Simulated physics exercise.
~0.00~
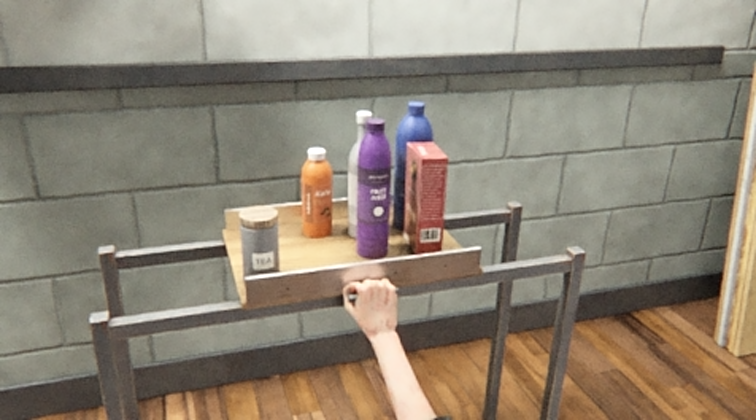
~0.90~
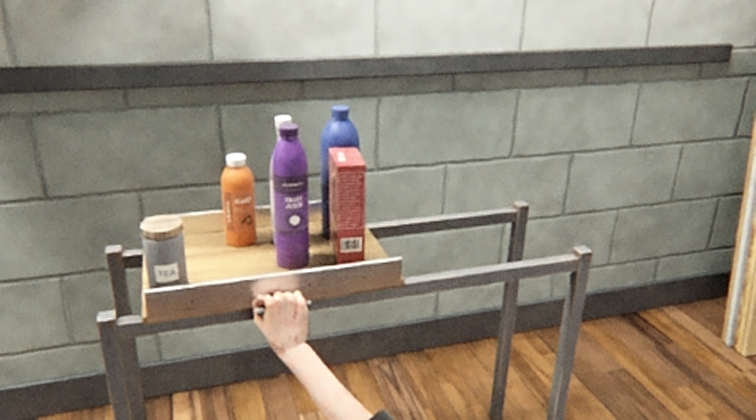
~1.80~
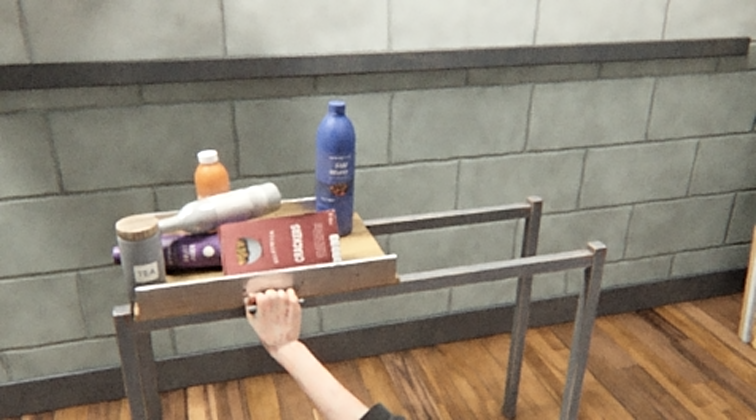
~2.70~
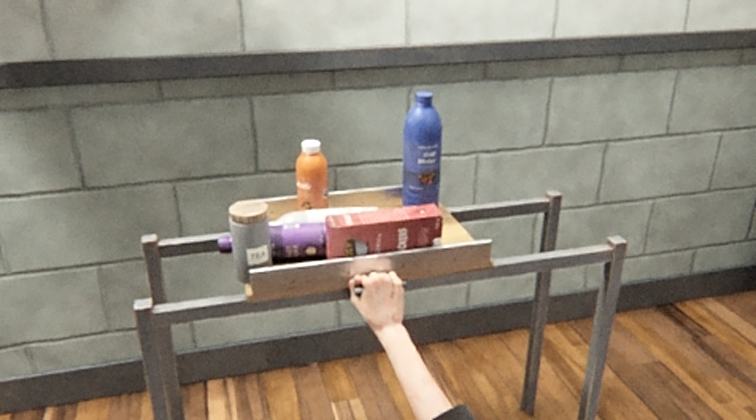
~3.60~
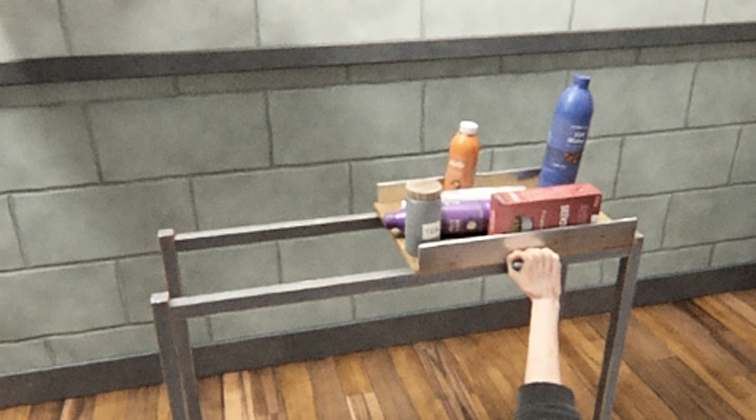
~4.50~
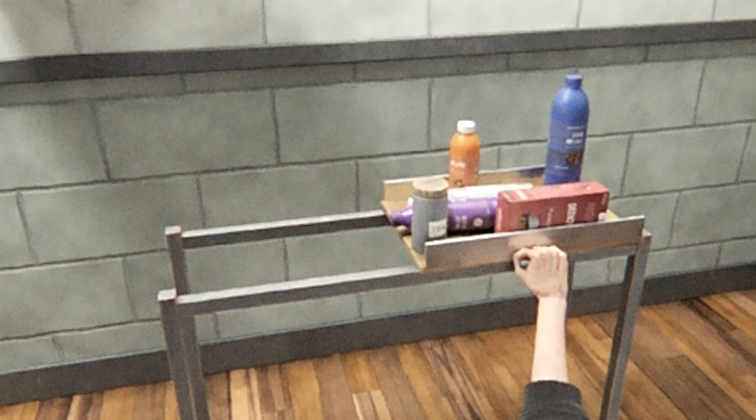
A hand slid a wooden tray of bottles, a grey jar and a red box left along a metal frame, where the purple and white bottles and the box toppled, then moved it right, leaving the blue and orange bottles and jar standing.
